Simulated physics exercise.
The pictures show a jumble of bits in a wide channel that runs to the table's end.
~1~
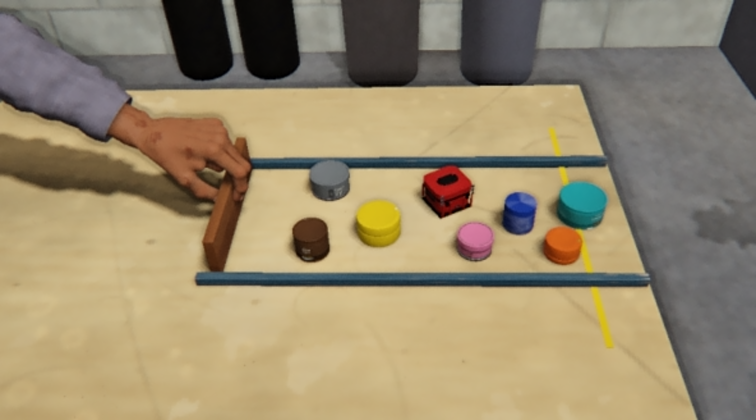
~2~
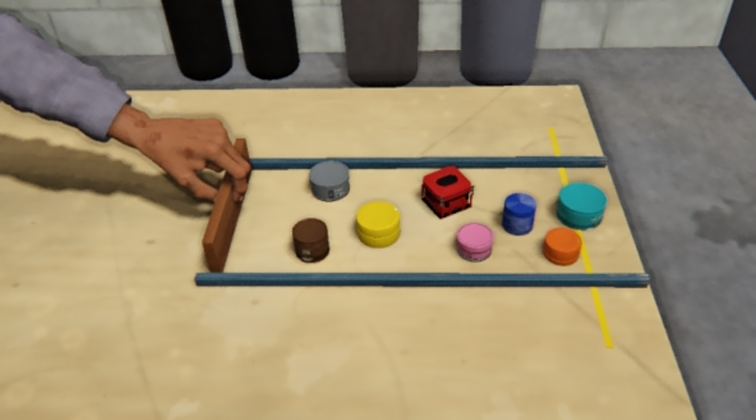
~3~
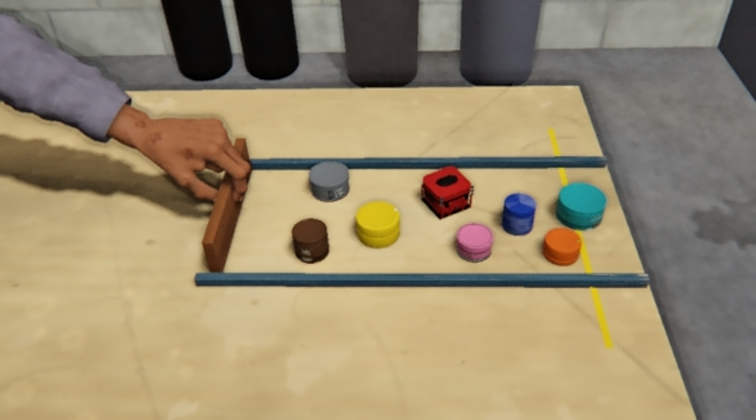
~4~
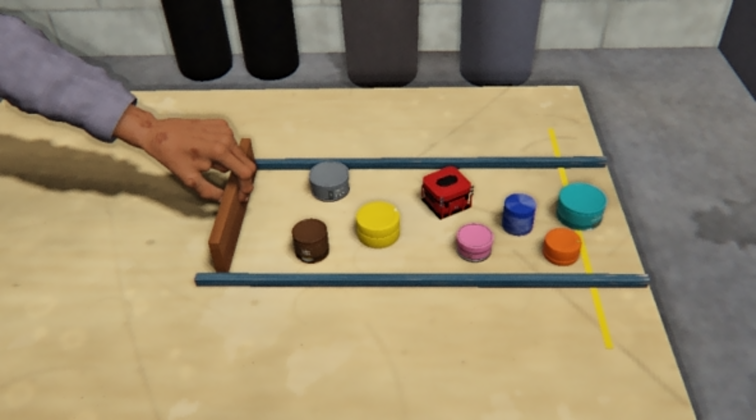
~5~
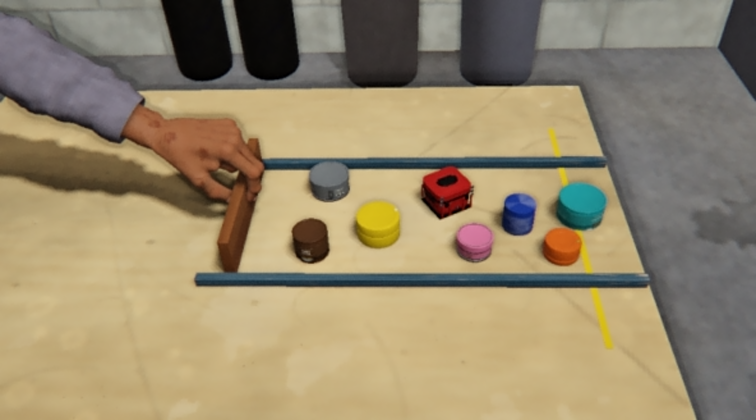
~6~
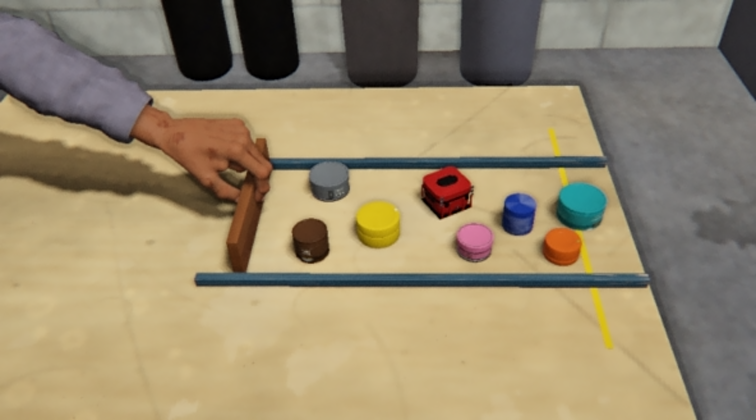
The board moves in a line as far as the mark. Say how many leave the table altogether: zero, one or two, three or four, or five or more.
Outcome: The number that fall off is three or four.
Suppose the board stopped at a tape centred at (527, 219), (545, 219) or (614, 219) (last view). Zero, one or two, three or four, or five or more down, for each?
In that order: None; either one or two; at least five.
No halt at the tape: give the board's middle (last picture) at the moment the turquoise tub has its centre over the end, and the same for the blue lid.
Its middle is around (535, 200) and around (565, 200).
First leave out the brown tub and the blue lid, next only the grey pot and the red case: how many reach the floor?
1 in the first case, 3 in the second.
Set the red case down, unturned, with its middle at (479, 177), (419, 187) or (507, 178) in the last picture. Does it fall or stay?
In that order, it goes over; survives; drops off.
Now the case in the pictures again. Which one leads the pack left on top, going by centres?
That is the pink tin.
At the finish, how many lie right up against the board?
It touches 3.
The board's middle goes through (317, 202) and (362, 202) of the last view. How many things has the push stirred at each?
The counts are 2 and 3.
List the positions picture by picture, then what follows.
In the first frame, turquoise tub (582, 206); orange lid (563, 246); blue lid (519, 214); board (230, 202); tape (575, 219).
In the second frame, orange lid (562, 246); grey pot (330, 181).
In the third frame, blue lid (519, 215); pink tin (474, 243).
In the fourth frame, turquoise tub (581, 207); board (235, 203).
In the fifth frame, orange lid (562, 247); yellow lid (378, 224).
In the sixth frame, turquoise tub (581, 207); orange lid (562, 247); blue lid (519, 215); board (251, 203); tape (575, 219).
Early on, none off yet; turquoise tub at rest near (581, 207); orange lid at rest near (562, 247); blue lid at rest near (519, 215).
A while later, none off yet; turquoise tub travelled about its own width near (612, 202); orange lid travelled well along near (622, 249); blue lid travelled well along near (587, 217).
Finally, the number that fall off is three or four; lost, blue lid, orange lid and turquoise tub.
